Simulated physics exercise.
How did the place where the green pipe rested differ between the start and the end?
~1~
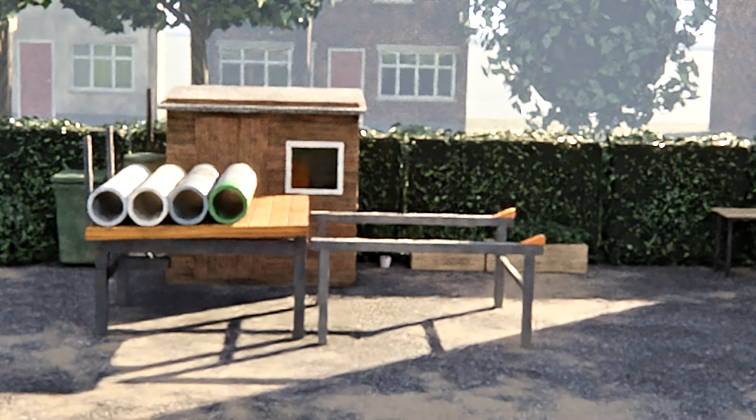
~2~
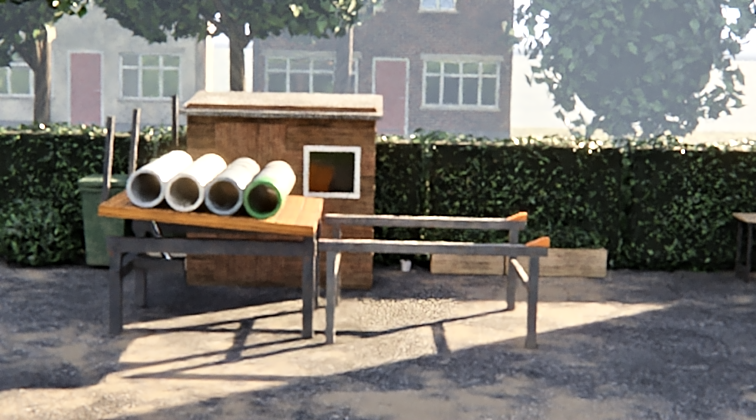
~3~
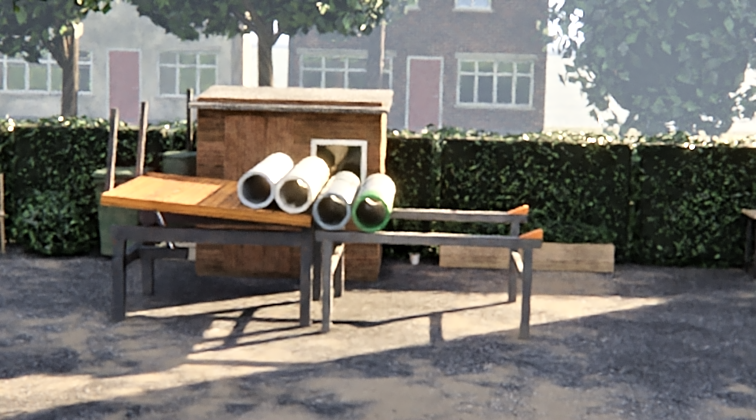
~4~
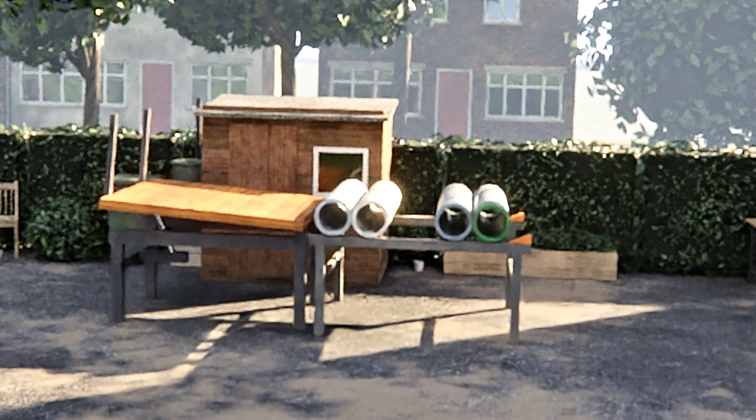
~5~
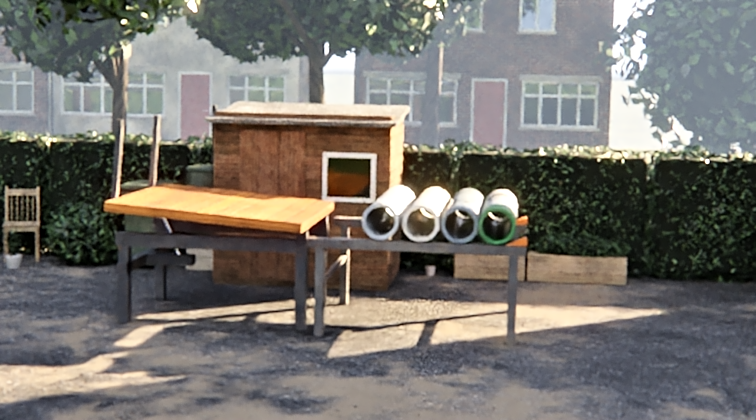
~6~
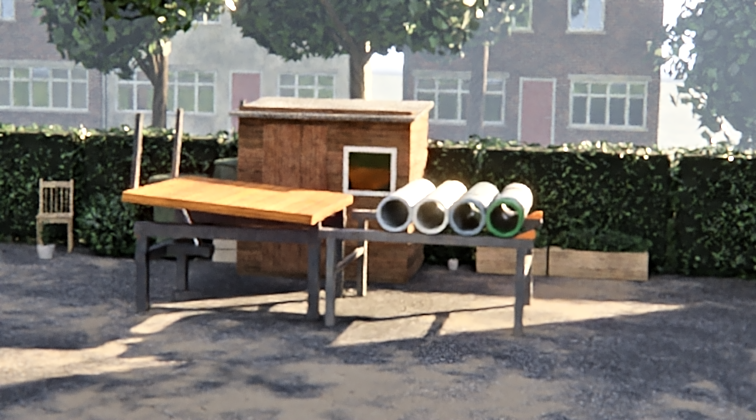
At the start the green pipe lay on the wooden deck on the left, and by the end it was on the metal rack to the right, near the far end.
